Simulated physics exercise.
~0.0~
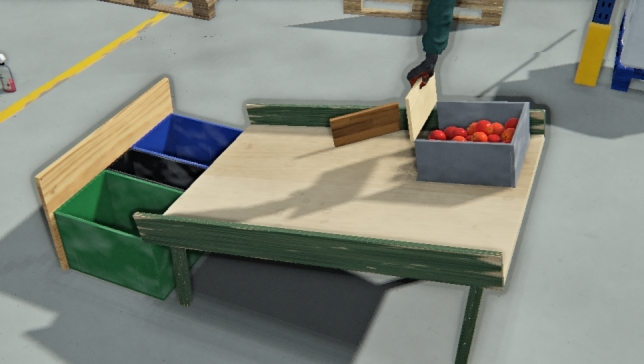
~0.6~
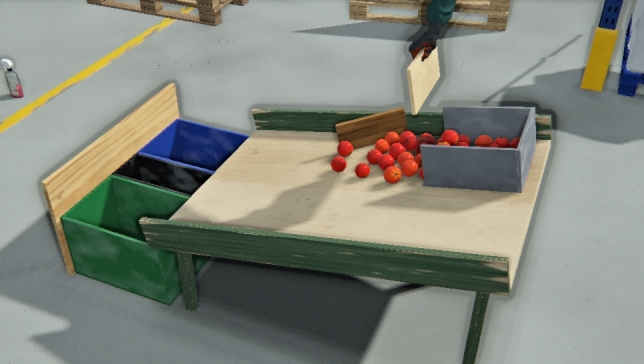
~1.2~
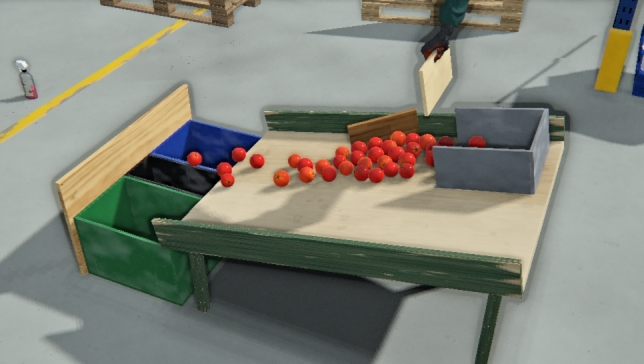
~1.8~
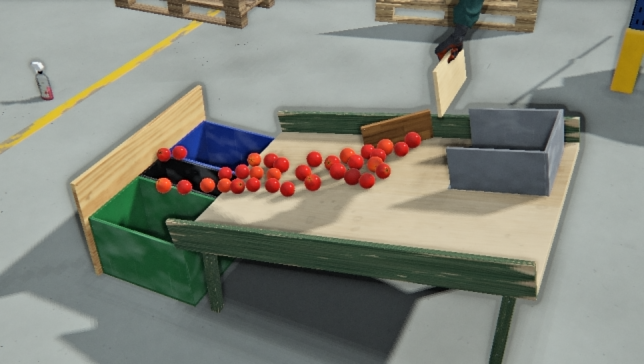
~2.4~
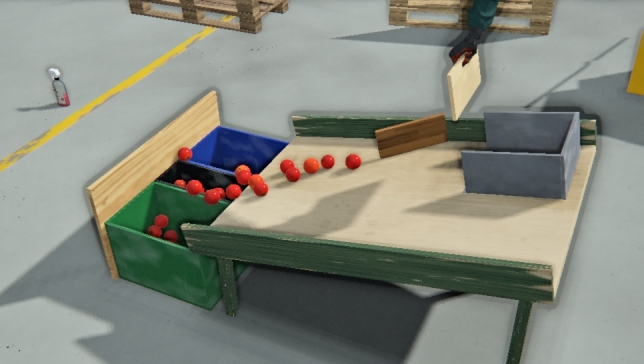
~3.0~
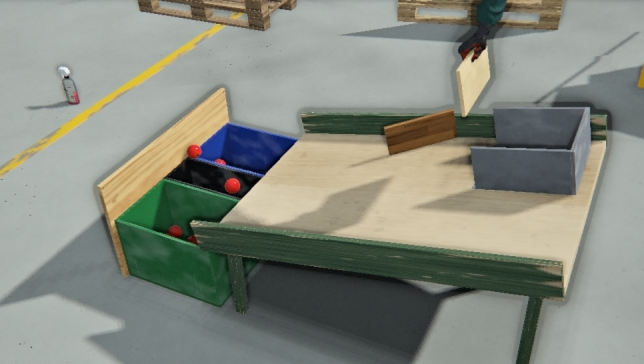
The footage shows a gloved hand holding a pale panel raised beside a grey pen as red tomatoes spill out, roll left down a walled table past an angled board, and drop into green, black and blue containers, leaving the pen and table clear.
